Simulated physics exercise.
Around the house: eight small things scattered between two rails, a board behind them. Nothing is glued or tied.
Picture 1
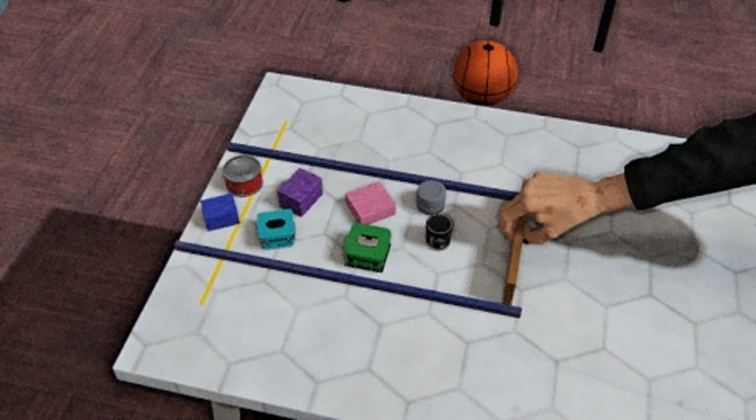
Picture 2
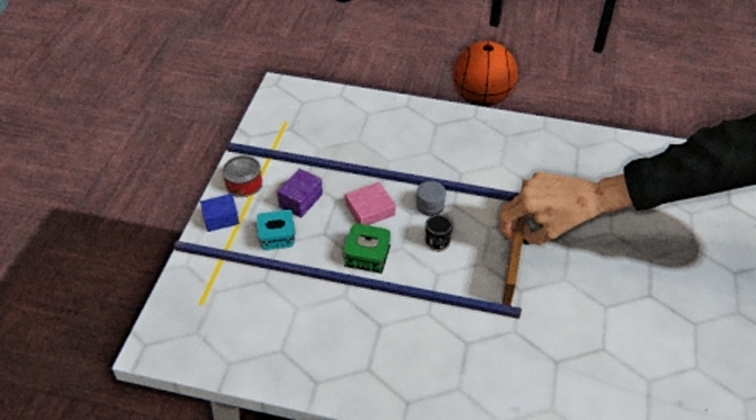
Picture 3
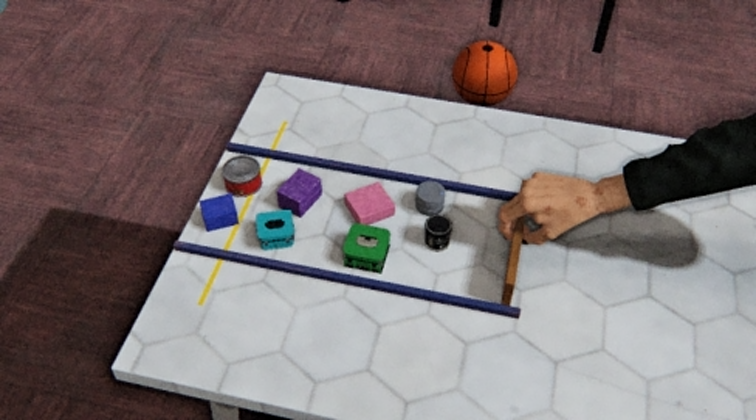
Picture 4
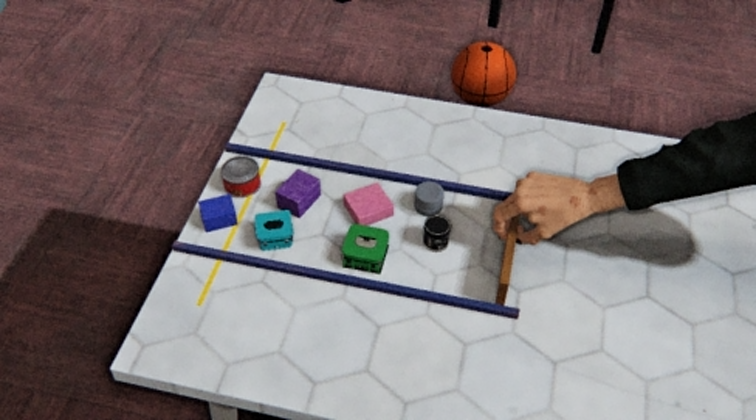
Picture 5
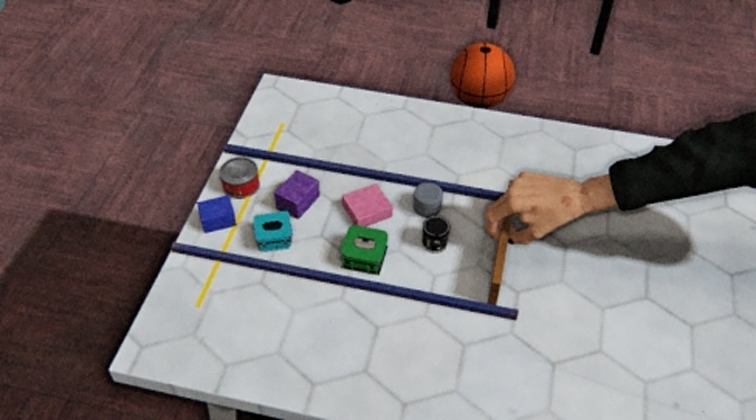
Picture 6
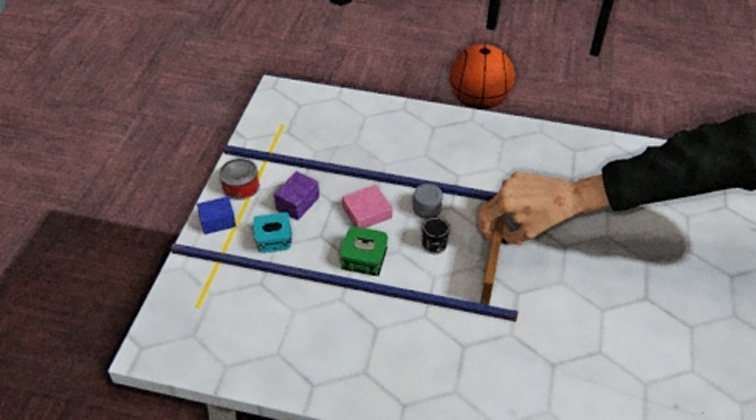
At the start, eight small items, including a red pot, a turquoise case and a green block, lie scattered between two dark rails on a white table, with a hand holding a board upright at the right. The hand then slides the board slightly left, while the items stay in place.
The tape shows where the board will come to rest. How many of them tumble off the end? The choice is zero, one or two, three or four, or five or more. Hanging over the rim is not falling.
As it turns out, the number that fall off is three or four.
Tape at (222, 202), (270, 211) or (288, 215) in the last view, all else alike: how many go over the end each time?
In that order 5, 2 and 1.
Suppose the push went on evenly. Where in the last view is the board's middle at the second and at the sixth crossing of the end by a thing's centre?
About (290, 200), then (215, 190).
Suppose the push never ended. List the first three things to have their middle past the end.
In order: The red pot, the blue block, the purple block.
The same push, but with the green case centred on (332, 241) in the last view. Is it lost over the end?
It stays on.
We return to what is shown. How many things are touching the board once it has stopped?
It touches 3.
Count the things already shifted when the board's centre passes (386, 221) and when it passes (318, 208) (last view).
By then 4, and 7.
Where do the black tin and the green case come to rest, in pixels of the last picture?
Near (230, 199) and (213, 223).
Soon after, none off yet; blue block at rest near (217, 215); red pot at rest near (240, 179); turquoise case at rest near (273, 233).
Then, none off yet; blue block moved about its own width near (184, 207); red pot tipped well over near (199, 162); turquoise case moved well along near (217, 217).
At rest, the number that fall off is three or four; fallen, purple block, turquoise case, red pot and blue block.
